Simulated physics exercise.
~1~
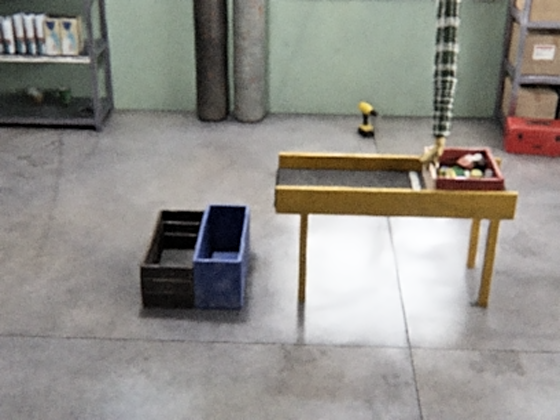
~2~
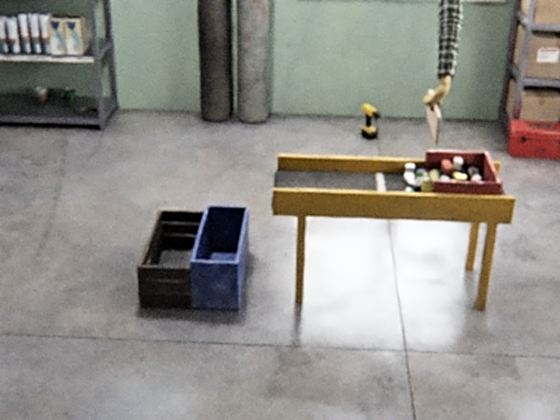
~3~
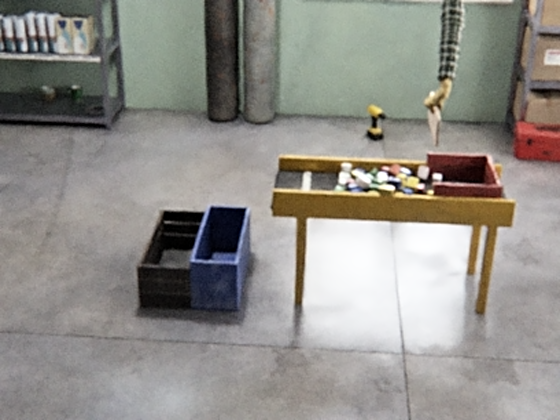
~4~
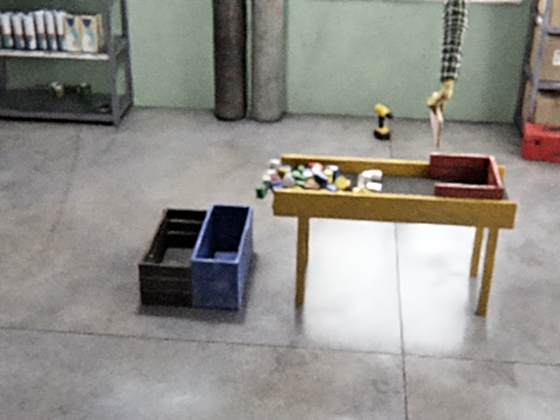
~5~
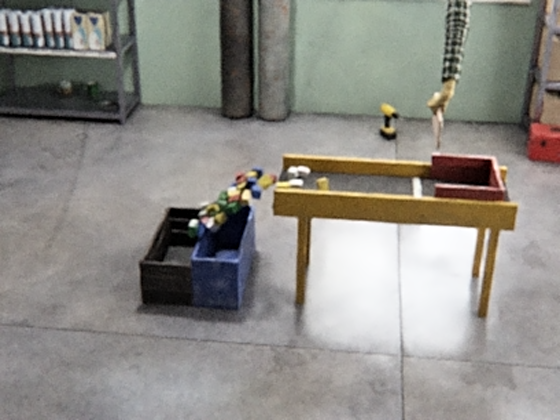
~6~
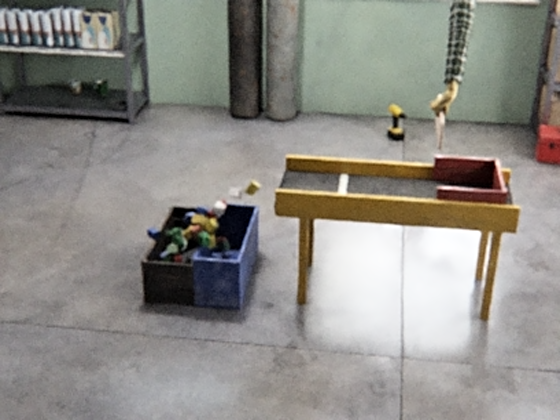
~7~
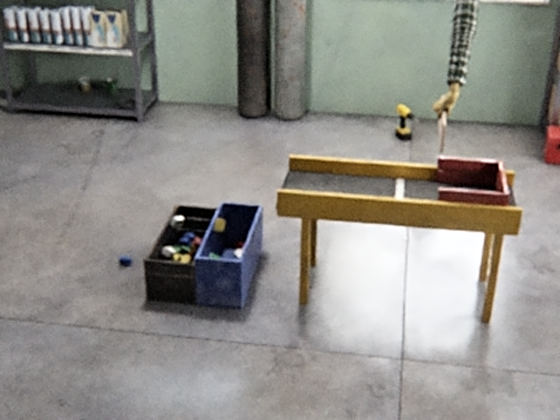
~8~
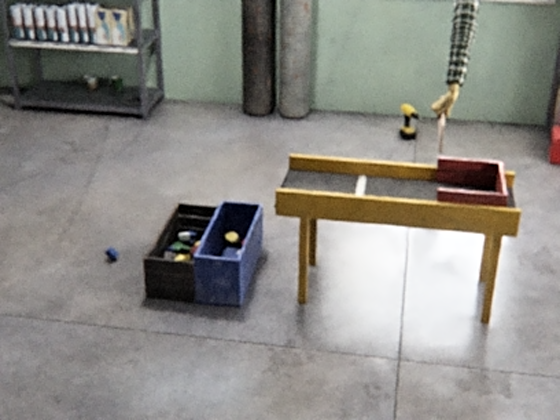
To begin with, a pile of small colourful pieces sits in a red pen at the right end of a yellow-sided belt table, while an arm in a checked sleeve reaches down beside it. The hand lifts the gate, and the pieces ride left along the dark belt in a loose spread. They spill off the left end and tumble through the air towards a blue bin and a black tub on the floor. Many land in the black tub and some in the blue bin. Finally, the belt is empty, and one blue piece lies on the floor left of the tub.
